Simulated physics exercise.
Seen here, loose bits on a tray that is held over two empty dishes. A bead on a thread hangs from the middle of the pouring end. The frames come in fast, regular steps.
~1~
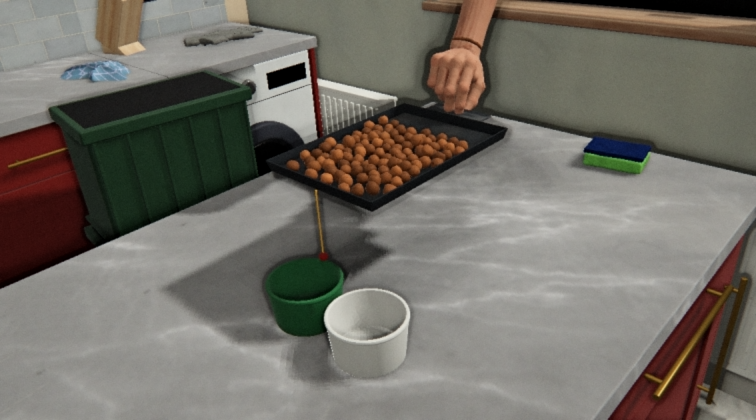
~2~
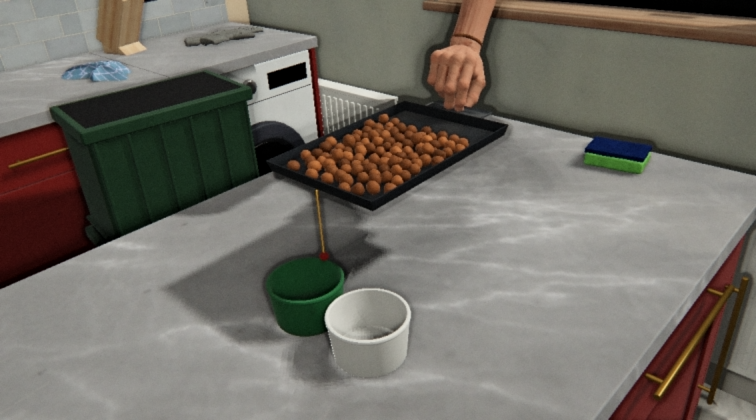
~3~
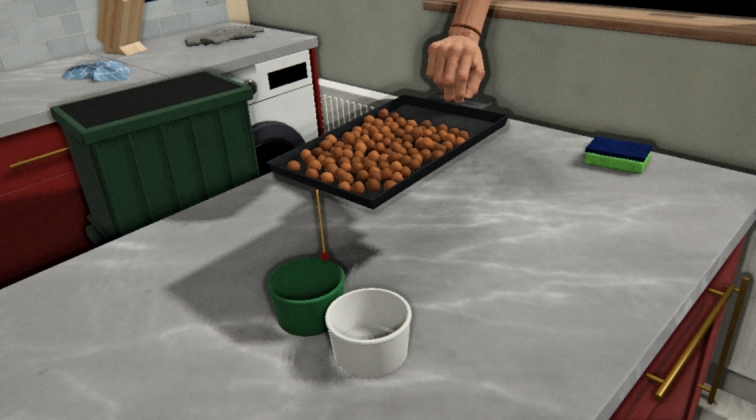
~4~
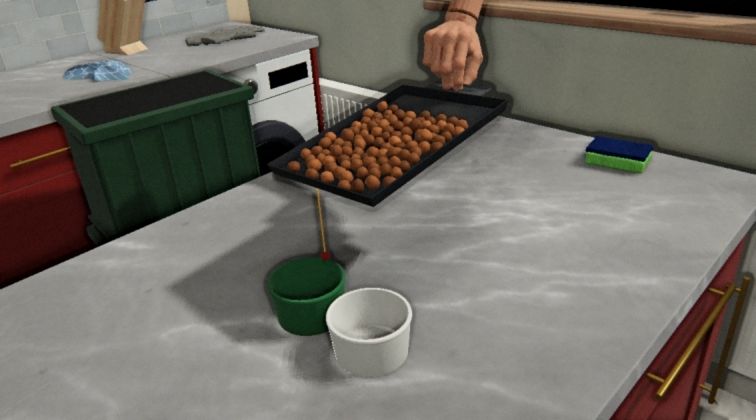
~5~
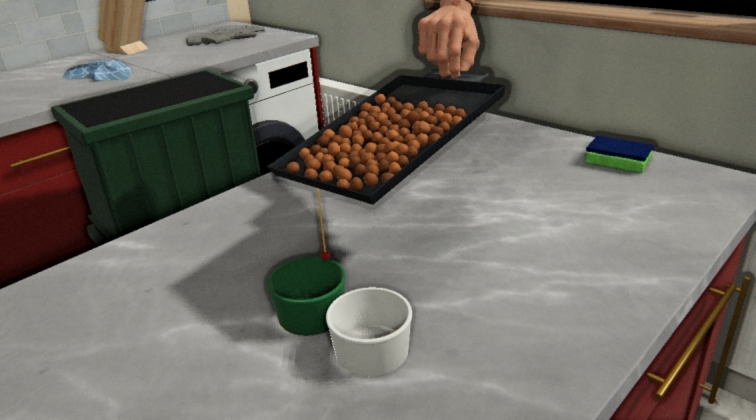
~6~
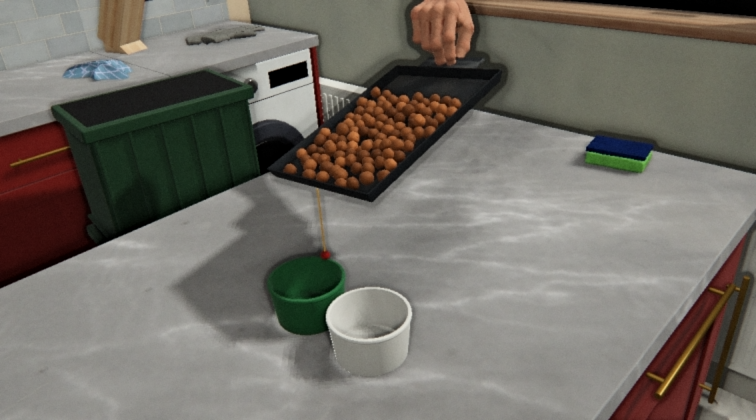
On a kitchen counter, a hand raises the far end of a tray of hazelnuts.
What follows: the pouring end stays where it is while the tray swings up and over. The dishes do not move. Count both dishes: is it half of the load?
Caught overall: Only the smaller part.
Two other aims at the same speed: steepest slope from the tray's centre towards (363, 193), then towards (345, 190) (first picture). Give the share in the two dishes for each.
Near 80 % and 60 %.
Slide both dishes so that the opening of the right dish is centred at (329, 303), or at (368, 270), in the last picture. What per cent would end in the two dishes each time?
In turn 50 and 20 in a hundred.
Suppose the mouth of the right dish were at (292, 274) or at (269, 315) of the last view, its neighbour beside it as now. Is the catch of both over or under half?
The first try: The larger part. The second: Under half.
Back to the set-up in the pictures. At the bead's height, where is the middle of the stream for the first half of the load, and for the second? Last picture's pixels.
At about (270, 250), then at (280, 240).
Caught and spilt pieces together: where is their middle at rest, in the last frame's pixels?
At about (266, 287).
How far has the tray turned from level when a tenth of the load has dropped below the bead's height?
Near 90 degrees.
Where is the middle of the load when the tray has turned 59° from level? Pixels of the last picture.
Roughly at (322, 129).
Just after the last frame, tray tipped steeply; every one on the tray.
A moment on, tray tipped right over; roughly a third on the tray; about a tenth in the left dish; roughly a quarter outside both; roughly a quarter in the air.
Further on, tray tipped past a quarter turn; roughly a quarter in the left dish; the larger part outside both.
When it is over, tray tipped past a quarter turn; not one in the right dish; roughly a quarter in the left dish; the larger part outside both.
